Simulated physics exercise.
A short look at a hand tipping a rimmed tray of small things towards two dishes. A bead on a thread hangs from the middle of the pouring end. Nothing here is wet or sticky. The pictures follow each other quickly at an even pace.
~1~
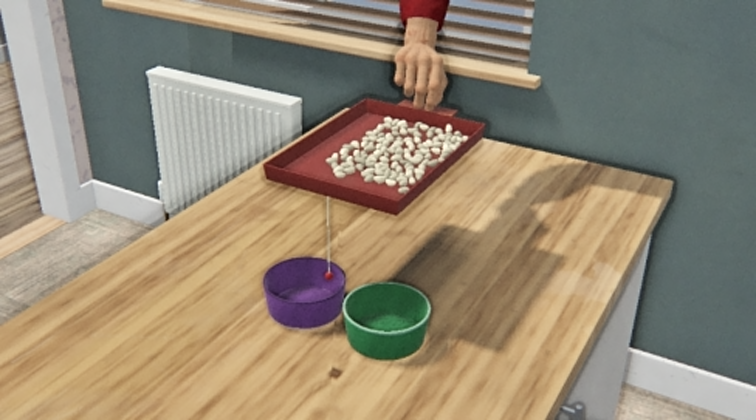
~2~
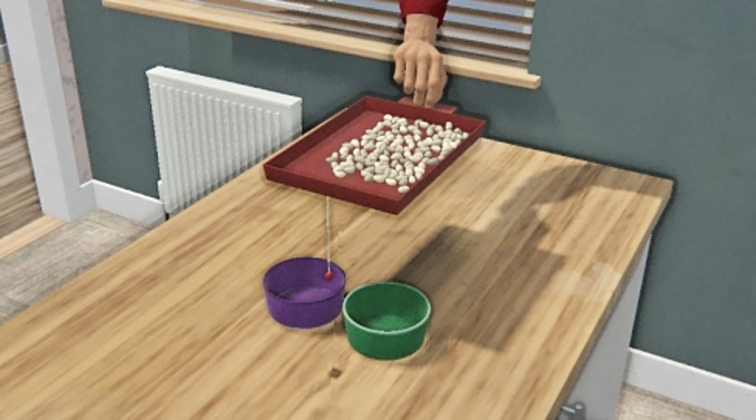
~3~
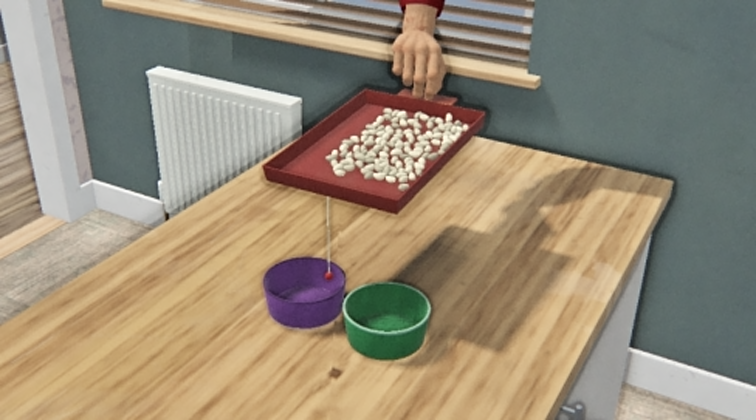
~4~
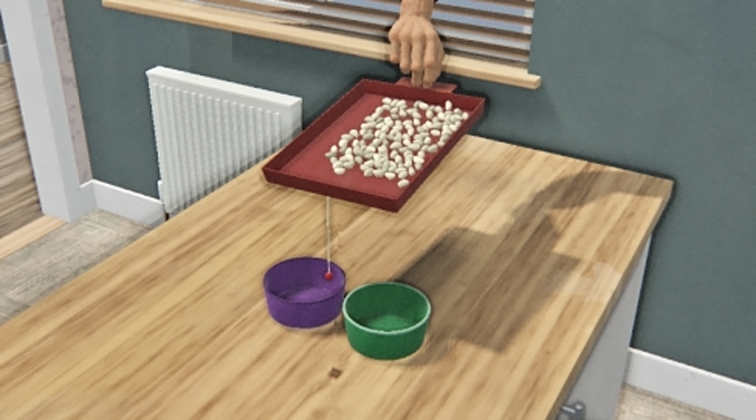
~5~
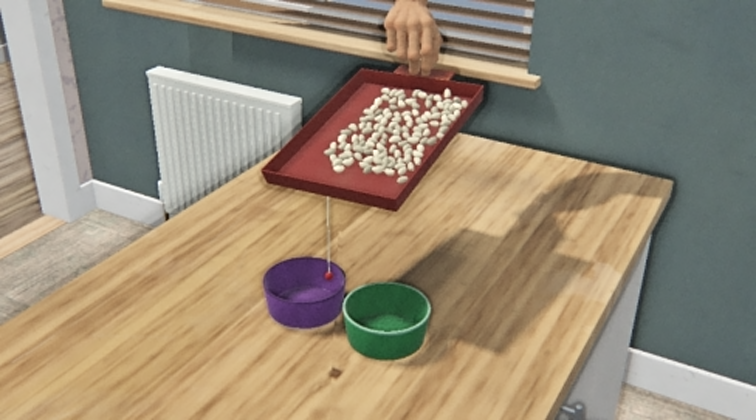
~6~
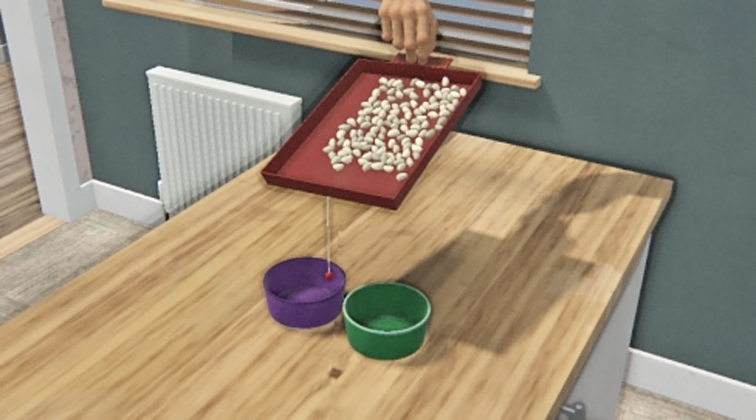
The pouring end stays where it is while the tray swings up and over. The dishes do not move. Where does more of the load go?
The left one ends fuller.
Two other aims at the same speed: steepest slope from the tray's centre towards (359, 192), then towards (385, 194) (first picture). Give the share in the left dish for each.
In turn 0 and 0 in a hundred.
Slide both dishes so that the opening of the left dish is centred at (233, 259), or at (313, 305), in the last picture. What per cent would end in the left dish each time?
In turn 10 and 40 in a hundred.
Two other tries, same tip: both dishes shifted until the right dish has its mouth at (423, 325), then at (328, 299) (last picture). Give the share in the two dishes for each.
The first gives 10 %, the second 60 %.
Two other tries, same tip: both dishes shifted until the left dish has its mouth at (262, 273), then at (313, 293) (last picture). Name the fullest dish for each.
At the first place left, at the second the left-hand dish.
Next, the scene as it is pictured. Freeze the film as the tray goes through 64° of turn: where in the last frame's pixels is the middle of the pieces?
Near (316, 170).
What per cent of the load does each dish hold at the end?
For the left dish some 40 %, for the right dish some 0 %.
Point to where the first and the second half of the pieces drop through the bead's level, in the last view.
Around (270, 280) and then (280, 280).
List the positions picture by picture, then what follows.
The first frame shows corners of the pouring end near (266, 164) and (397, 199), level; middle of the load near (400, 151), white beans; left dish near (282, 312); right dish near (365, 342); bead on its thread near (329, 276).
The second frame shows corners of the pouring end near (266, 164) and (397, 199), level; middle of the load near (400, 149).
The third frame shows corners of the pouring end near (265, 165) and (396, 198), tipped barely, lowest at the left corner; middle of the load near (400, 144).
The fourth frame shows corners of the pouring end near (264, 167) and (395, 198), tipped a little, lowest at the left corner; middle of the load near (399, 137).
The fifth frame shows corners of the pouring end near (264, 169) and (394, 197), tipped a little, lowest at the left corner; middle of the load near (398, 129).
The sixth frame shows corners of the pouring end near (263, 171) and (393, 196), tipped clearly, lowest at the left corner; middle of the load near (396, 122); left dish near (282, 312); right dish near (365, 342).
Shortly afterwards, tray tipped steeply; all but a few on the tray; only a few in the air.
Next, tray tipped past a quarter turn; the bulk on the tray; only a few in the left dish; a little outside both; only a few in the air.
Some moments later, tray tipped past a quarter turn; near a third in the left dish; near two thirds outside both.
In the end, tray tipped past a quarter turn; none at all in the right dish; near a third in the left dish; near two thirds outside both.
